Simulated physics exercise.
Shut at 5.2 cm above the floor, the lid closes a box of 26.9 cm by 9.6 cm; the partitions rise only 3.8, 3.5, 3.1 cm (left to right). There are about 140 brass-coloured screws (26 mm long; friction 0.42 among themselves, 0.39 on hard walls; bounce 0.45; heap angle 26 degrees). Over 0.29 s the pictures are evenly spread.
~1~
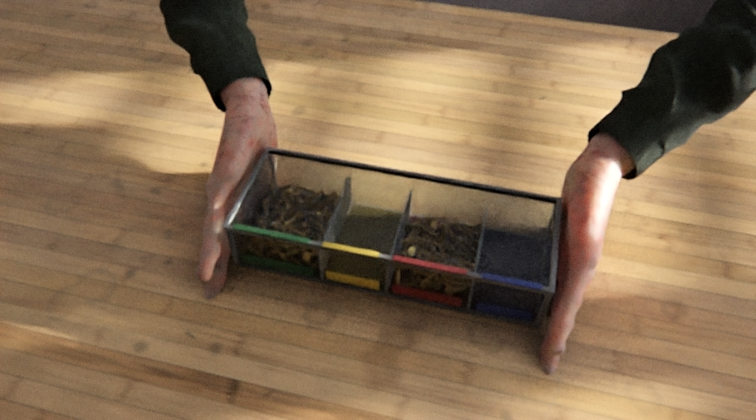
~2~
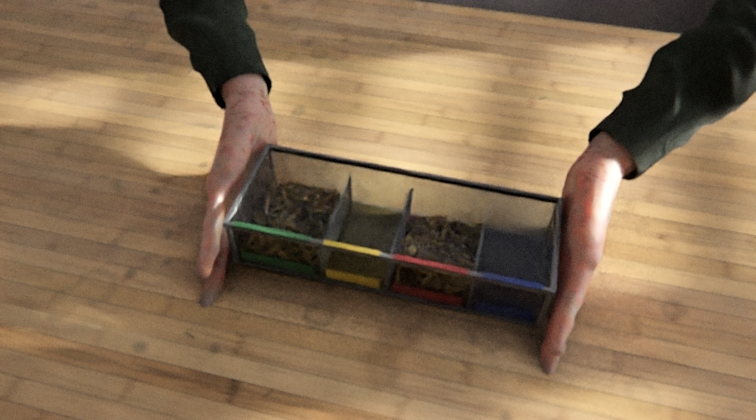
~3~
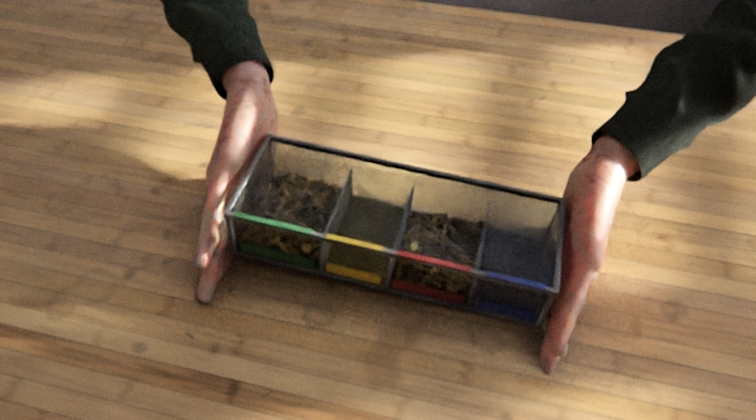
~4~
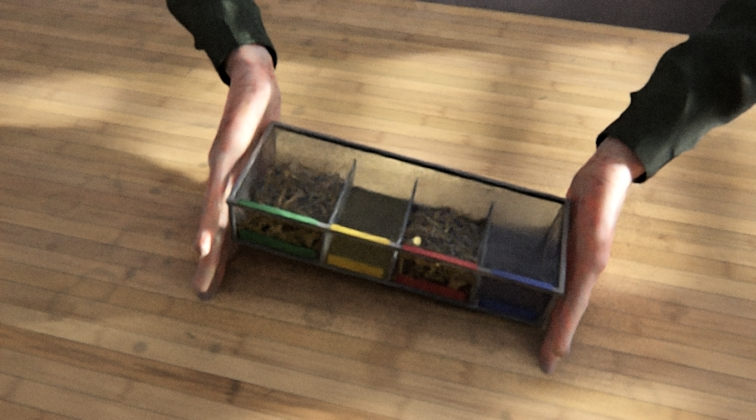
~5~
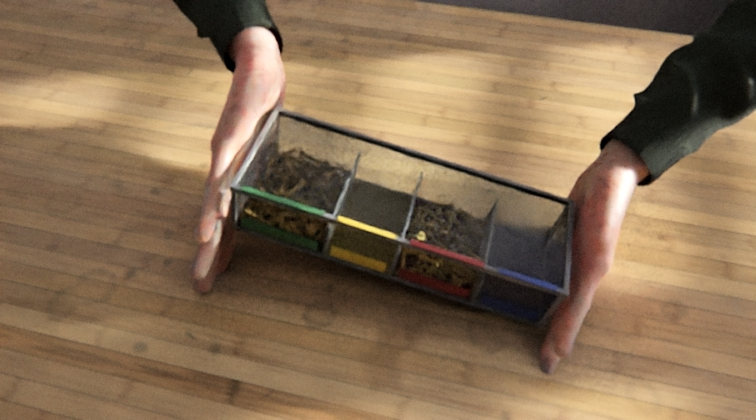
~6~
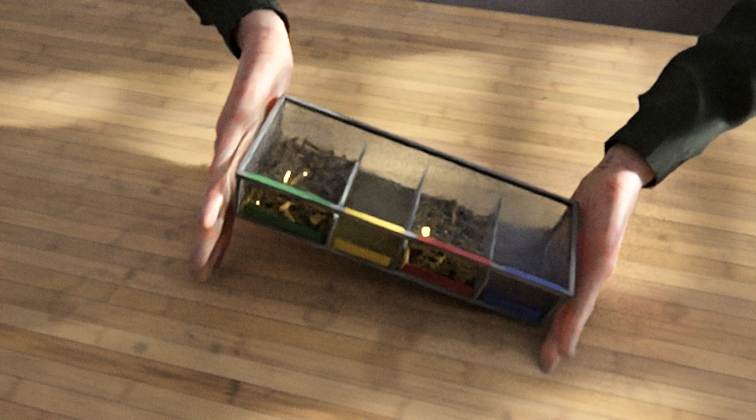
In the video, two hands hold a clear four-compartment box with green, yellow, red and blue labels on a wooden surface, small dark pieces filling the green and red sections, and gradually raise its left end into a slant.
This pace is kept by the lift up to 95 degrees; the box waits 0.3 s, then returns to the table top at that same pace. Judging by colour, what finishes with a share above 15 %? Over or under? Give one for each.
Red over; blue over; green over; yellow under.
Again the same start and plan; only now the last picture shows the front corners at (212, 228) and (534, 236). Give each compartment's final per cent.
Final shares, in per cent - red: 30, blue: 0, green: 65, yellow: 0.
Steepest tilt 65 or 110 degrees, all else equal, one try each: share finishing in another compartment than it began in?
Try one gives around 5 %, try two around 50 %.
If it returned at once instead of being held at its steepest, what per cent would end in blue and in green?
Blue 25; green 45.
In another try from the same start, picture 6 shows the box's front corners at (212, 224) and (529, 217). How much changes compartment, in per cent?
It would be near 5 per cent.
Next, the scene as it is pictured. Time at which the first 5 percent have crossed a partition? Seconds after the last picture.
It comes at roughly 1.20 s.
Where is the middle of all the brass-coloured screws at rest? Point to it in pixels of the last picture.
Approximately (414, 248) in the last view.
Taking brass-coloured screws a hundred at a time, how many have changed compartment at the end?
Result: Roughly 30 %.
Then, 1.47 s after the last picture, tilt 95 degrees; red 30 %, blue 15 %, green 50 %, yellow 5 %.
Then, 2.45 s after the last picture, tilt 47 degrees; red 20 %, blue 30 %, green 50 %.
Then, 3.41 s after the last picture, tilt 0 degrees; red 20 %, blue 30 %, green 45 %, yellow 5 %.
In the end, red 20 %, blue 30 %, green 45 %, yellow 5 %.
